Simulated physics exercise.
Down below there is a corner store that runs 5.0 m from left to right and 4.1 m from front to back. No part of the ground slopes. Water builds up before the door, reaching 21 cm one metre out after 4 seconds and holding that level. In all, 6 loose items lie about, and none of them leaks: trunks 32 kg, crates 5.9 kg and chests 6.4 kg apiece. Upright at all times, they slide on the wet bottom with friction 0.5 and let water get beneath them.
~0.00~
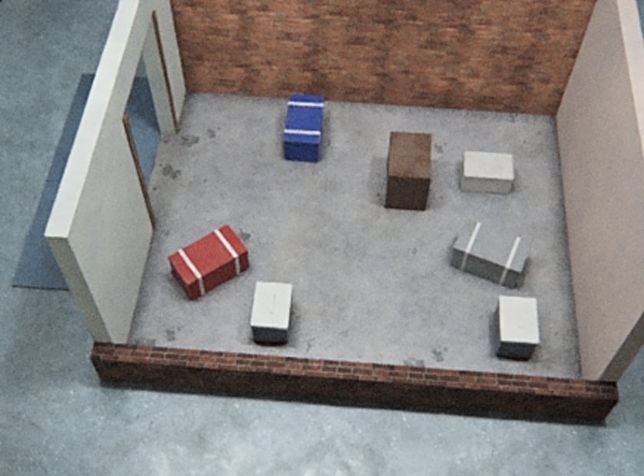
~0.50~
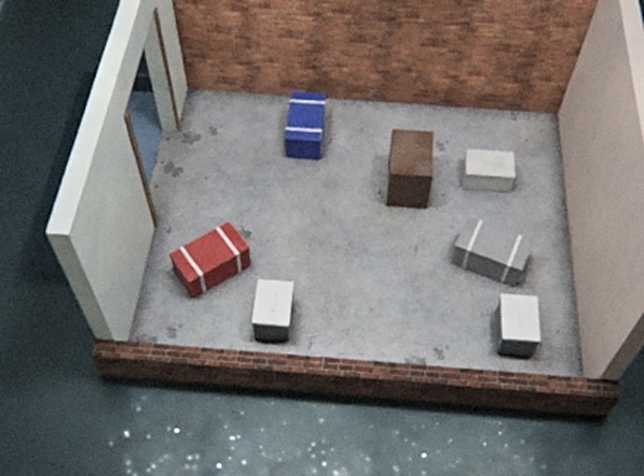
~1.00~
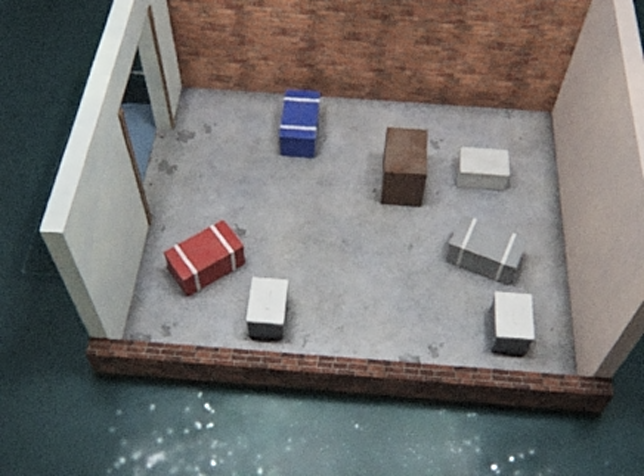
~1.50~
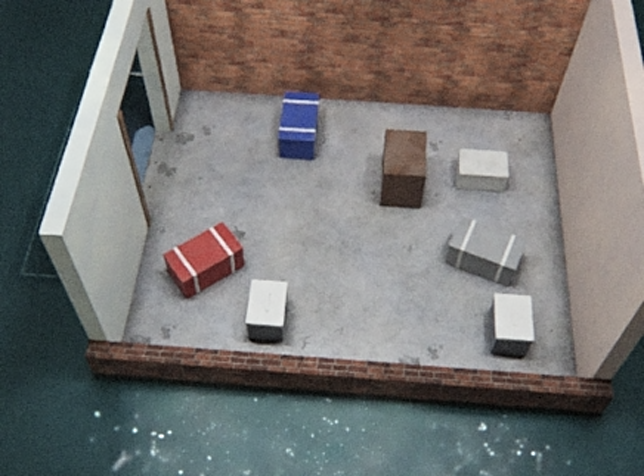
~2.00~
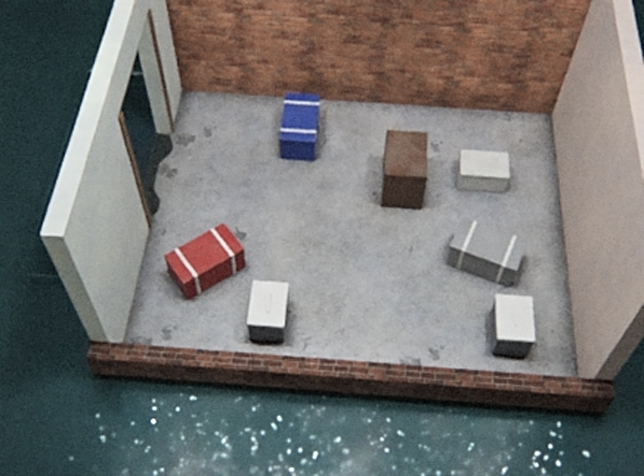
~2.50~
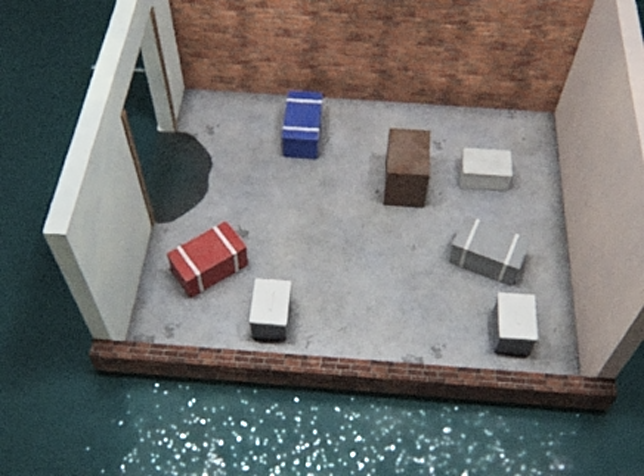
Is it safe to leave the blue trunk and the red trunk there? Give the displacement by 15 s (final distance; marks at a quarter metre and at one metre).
By then the blue trunk covers a big distance and the red trunk hardly moves.
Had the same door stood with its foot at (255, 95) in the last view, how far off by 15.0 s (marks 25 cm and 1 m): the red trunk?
Red trunk: Long trip.
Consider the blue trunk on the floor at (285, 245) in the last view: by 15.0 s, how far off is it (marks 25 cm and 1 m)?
Short answer, it is taken a long way.
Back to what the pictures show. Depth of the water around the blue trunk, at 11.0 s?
I'd put it at about 10 cm.
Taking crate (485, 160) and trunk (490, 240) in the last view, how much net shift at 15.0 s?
They sit 100 cm and 30 cm away, in the order given.
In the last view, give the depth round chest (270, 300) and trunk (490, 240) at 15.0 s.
I'd estimate 12 cm for the first and 12 cm for the second.
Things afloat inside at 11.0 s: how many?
At that point I count 4.
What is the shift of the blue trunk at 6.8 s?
By then it has shifted roughly 60 cm.
After 3.5 s the blue trunk is near (303, 115), 0.0 m from its start, aground; the red trunk is near (207, 250), 0.0 m from its start, aground; 0 afloat.
After 6.8 s the blue trunk is near (356, 116), 0.7 m from its start, aground; the red trunk is near (207, 250), 0.0 m from its start, aground; 0 afloat.
After 11.0 s the blue trunk is near (503, 116), 2.6 m from its start, afloat; the red trunk is near (207, 250), 0.0 m from its start, aground; 4 afloat.
After 15.0 s the blue trunk is near (475, 195), 2.4 m from its start, afloat; the red trunk is near (209, 250), 0.0 m from its start, aground; 5 afloat.
